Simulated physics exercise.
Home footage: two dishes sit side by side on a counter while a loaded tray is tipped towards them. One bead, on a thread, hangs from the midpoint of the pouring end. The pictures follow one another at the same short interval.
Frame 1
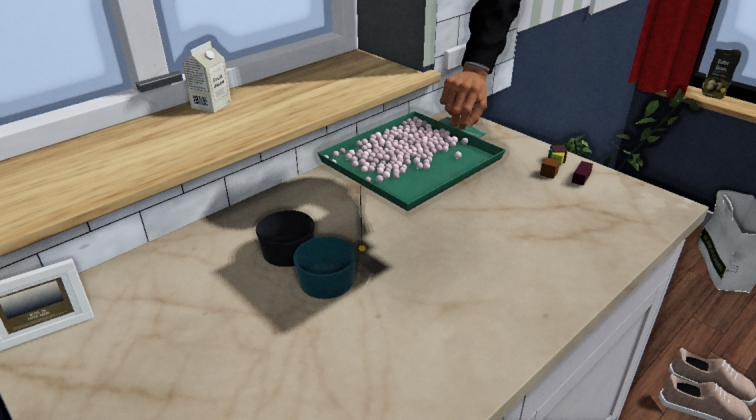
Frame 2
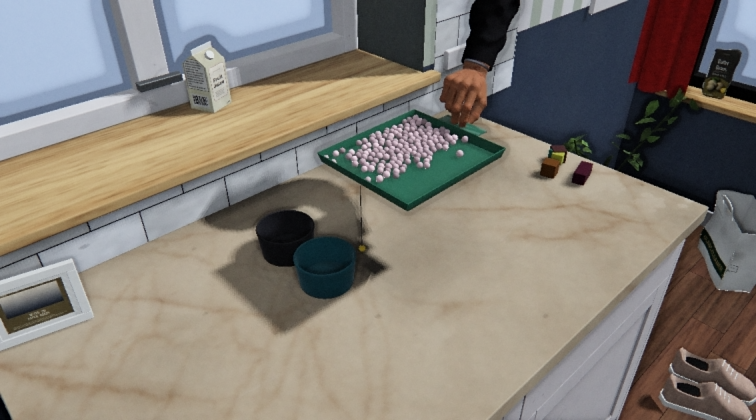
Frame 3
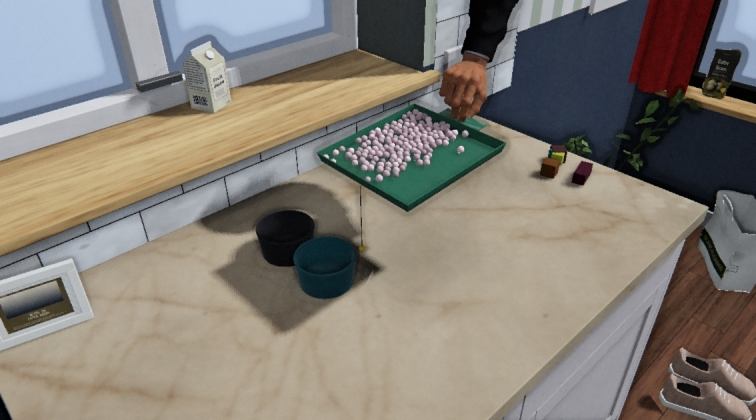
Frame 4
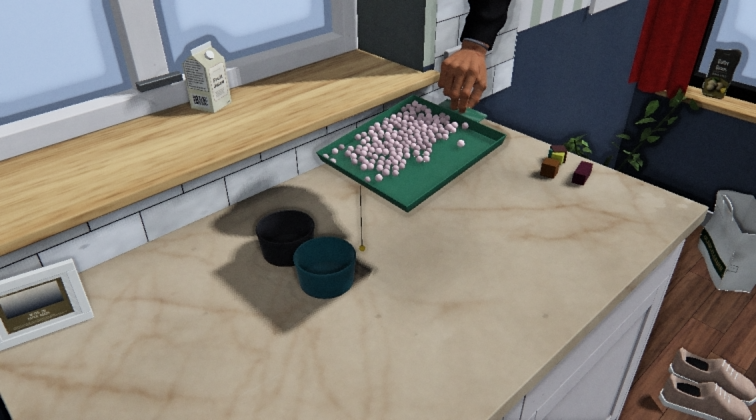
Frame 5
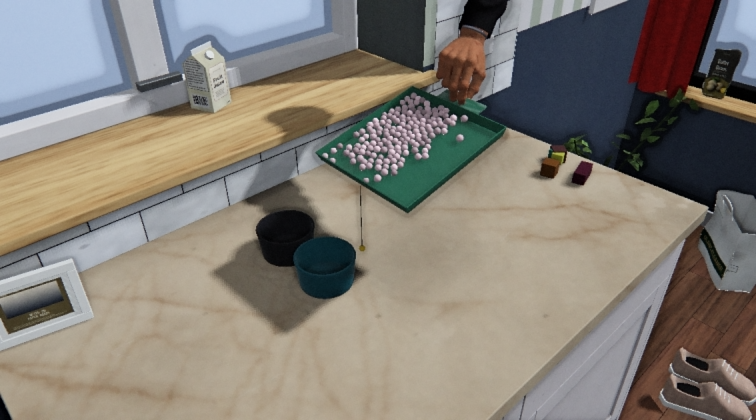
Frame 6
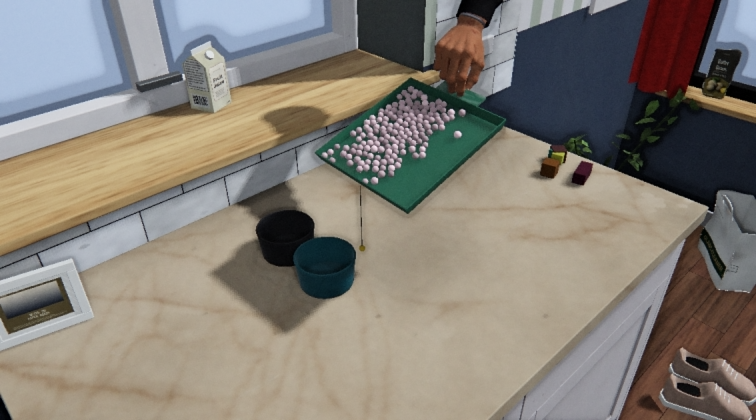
A green tray of pale pink beads sat level on a marble counter beside a black dish and a teal one, then a hand gradually lifted its far end, tilting it towards them.
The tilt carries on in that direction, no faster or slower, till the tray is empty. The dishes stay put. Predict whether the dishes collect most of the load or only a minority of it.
They collect only a minority of it.
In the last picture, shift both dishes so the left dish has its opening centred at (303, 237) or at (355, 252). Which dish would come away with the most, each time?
Placement one: The right-positioned dish. Placement two: The right-positioned dish.
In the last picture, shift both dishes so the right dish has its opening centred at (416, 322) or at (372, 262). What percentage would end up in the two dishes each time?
First 60 per cent, second 10 per cent.
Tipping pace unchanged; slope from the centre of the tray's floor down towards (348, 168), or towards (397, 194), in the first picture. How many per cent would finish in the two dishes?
I'd expect around 60 in a hundred first and around 0 in a hundred second.
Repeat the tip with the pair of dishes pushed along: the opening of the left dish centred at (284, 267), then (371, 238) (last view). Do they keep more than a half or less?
Try 1: Not up to half; try 2: Not up to half.
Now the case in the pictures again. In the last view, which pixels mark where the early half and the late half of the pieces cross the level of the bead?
The first part at (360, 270); the rest at (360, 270).
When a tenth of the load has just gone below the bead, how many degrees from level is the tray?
About 65 degrees.
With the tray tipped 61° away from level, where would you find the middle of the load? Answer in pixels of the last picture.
In the last view, the load is centred close to (369, 178).
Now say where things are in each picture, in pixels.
The first picture shows corners of the pouring end at (321, 153) and (408, 201), level; middle of the load at (406, 146), sugar pearls; left dish at (263, 248); right dish at (302, 279); bead on its thread at (362, 248).
The second picture shows corners of the pouring end at (321, 153) and (408, 201), level; middle of the load at (406, 145).
The third picture shows corners of the pouring end at (321, 152) and (407, 202), tipped barely, lowest at the right corner; middle of the load at (405, 141).
The fourth picture shows corners of the pouring end at (320, 152) and (407, 203), tipped a little, lowest at the right corner; middle of the load at (405, 136).
The fifth picture shows corners of the pouring end at (319, 152) and (407, 205), tipped a little, lowest at the right corner; middle of the load at (404, 132).
The sixth picture shows corners of the pouring end at (319, 152) and (406, 206), tipped clearly, lowest at the right corner; middle of the load at (401, 129), nearly all on the move; left dish at (263, 248); right dish at (302, 279).
Soon after the last picture, tray tipped steeply; most on the tray; a stray few in the right dish; a small part outside both; a small part in the air.
A little later, tray tipped right over; a small part on the tray; about a quarter in the right dish; about half outside both; about a quarter in the air.
Later still, tray tipped past a quarter turn; about a quarter in the right dish; a stray few in the left dish; most outside both.
By the end, tray tipped past a quarter turn; about a quarter in the right dish; a stray few in the left dish; most outside both.
